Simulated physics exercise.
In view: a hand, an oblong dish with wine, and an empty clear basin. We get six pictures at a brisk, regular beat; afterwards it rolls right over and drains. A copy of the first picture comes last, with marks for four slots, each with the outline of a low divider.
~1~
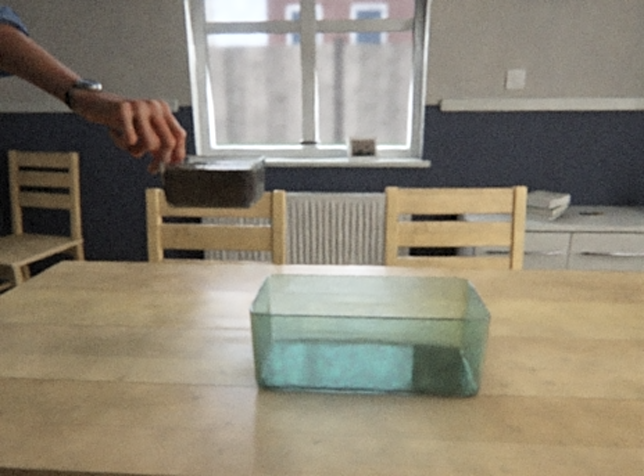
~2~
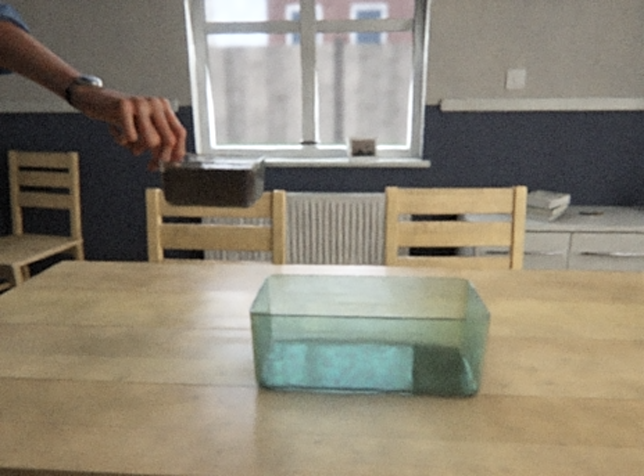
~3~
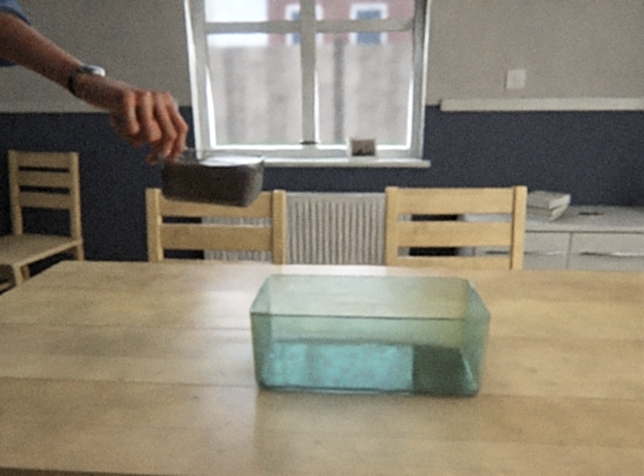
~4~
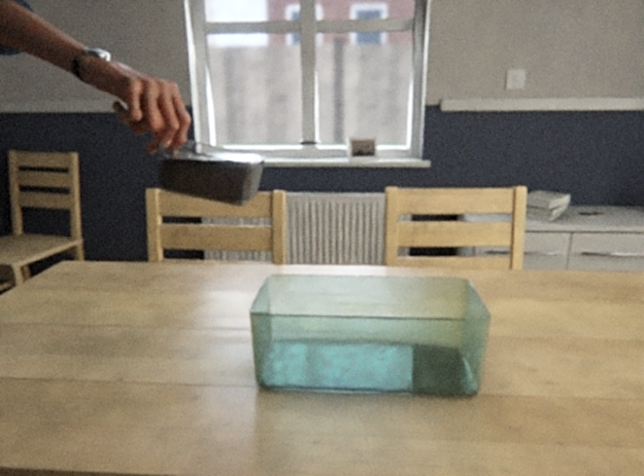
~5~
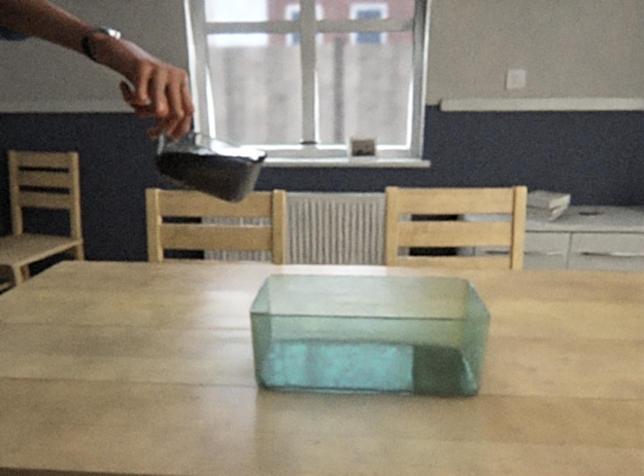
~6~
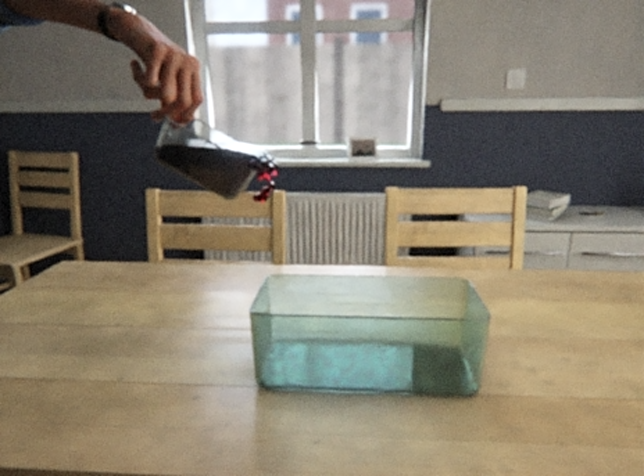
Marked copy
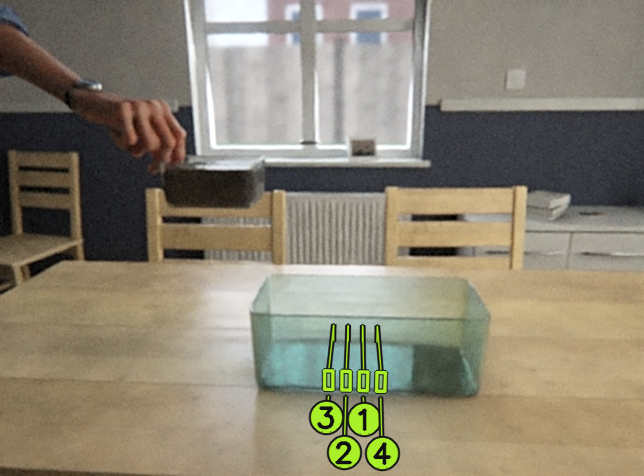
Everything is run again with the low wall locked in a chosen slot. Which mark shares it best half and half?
Best: 2.
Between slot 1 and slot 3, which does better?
That is slot 3.
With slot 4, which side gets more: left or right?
More ends on the left.
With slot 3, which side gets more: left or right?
More ends on the right.
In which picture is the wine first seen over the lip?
In picture 5.
On the marked copy, 1 at (363, 397); 2 at (345, 396); 3 at (328, 395); 4 at (380, 397).
With 1, about 77 % ends left of the wall and 20 % right of it; 3 % is lost outside.
With 2, about 48 % ends left of the wall and 50 % right of it.
With 3, about 32 % ends left of the wall and 66 % right of it.
With 4, about 85 % ends left of the wall and 13 % right of it.
